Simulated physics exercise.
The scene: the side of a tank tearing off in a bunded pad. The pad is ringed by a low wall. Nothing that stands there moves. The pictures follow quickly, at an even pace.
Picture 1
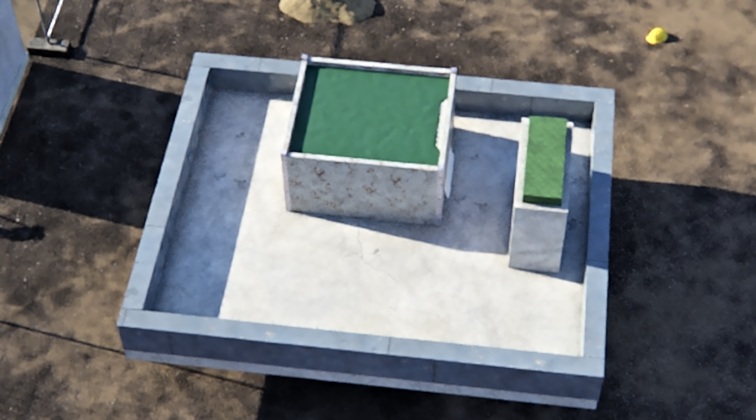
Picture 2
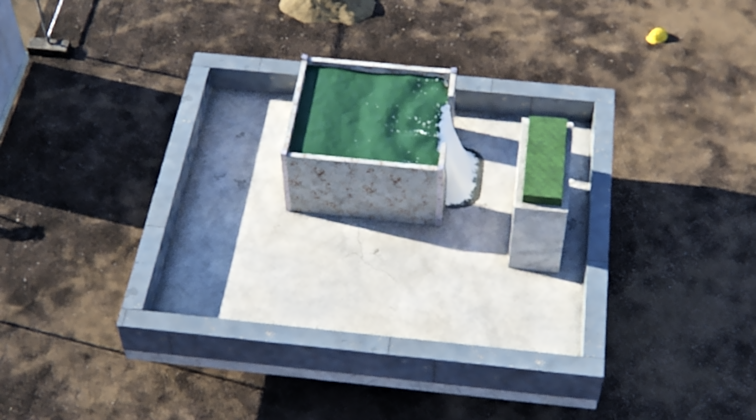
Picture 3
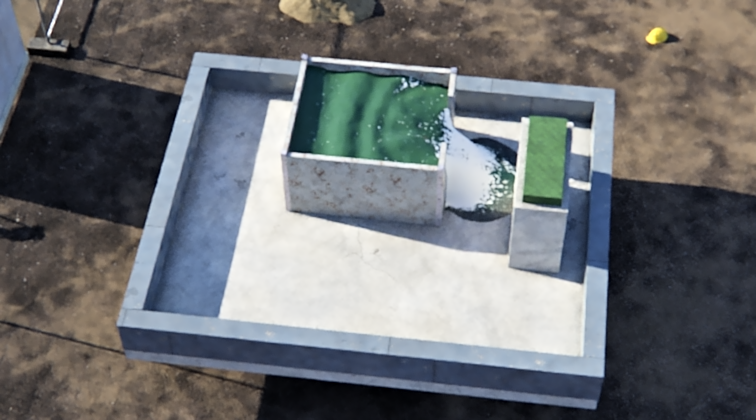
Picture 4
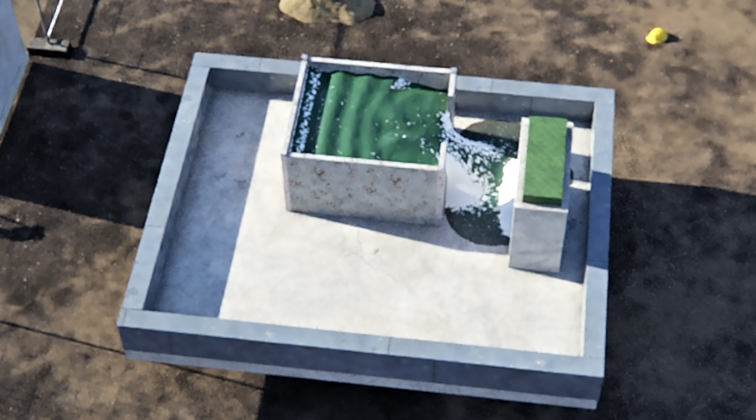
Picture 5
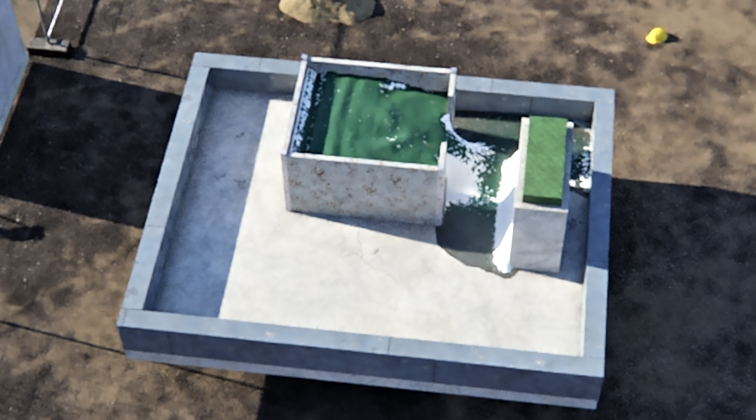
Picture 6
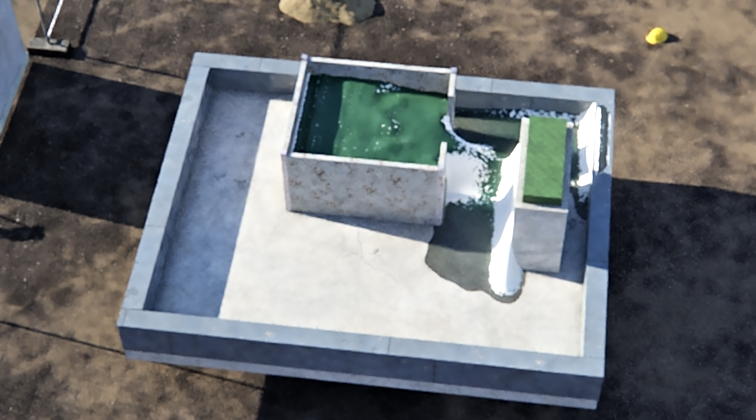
Green water sits still in an open tank on a low-walled pad, then pours white and foaming through a gap in its right side. It spreads to the narrow green-topped block, rippling the tank's surface as the level drops, then passes behind the block to the right wall and spreads toward the front.
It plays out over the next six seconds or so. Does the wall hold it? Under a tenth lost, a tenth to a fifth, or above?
The share lost is not even a tenth.
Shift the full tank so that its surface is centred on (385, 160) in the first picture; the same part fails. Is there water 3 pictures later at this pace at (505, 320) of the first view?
Verdict: Flooded.
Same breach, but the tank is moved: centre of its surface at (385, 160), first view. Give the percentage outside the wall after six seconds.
Near 0 in a hundred.
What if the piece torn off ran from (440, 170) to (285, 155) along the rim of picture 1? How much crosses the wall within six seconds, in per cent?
Near 8 in a hundred.
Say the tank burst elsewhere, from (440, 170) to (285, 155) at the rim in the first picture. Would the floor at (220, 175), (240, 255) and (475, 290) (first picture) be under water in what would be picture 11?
In turn: Clear, flooded, covered.
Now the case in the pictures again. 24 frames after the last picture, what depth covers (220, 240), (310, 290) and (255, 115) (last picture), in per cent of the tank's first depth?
Roughly 6, 8 and 4 per cent, in turn.
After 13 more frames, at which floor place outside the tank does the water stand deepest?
At about (544, 118).
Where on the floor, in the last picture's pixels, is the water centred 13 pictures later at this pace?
Close to (432, 200).
A moment on, water covers 25 % of the floor; the low wall has let 0 % over.
Next, water covers 35 % of the floor; the low wall has let 1 % over.
Then, water covers 55 % of the floor; the low wall has let 4 % over.
Later, water covers 75 % of the floor; the low wall has let 4 % over.
In the end, water covers 85 % of the floor; the low wall has let 4 % over.
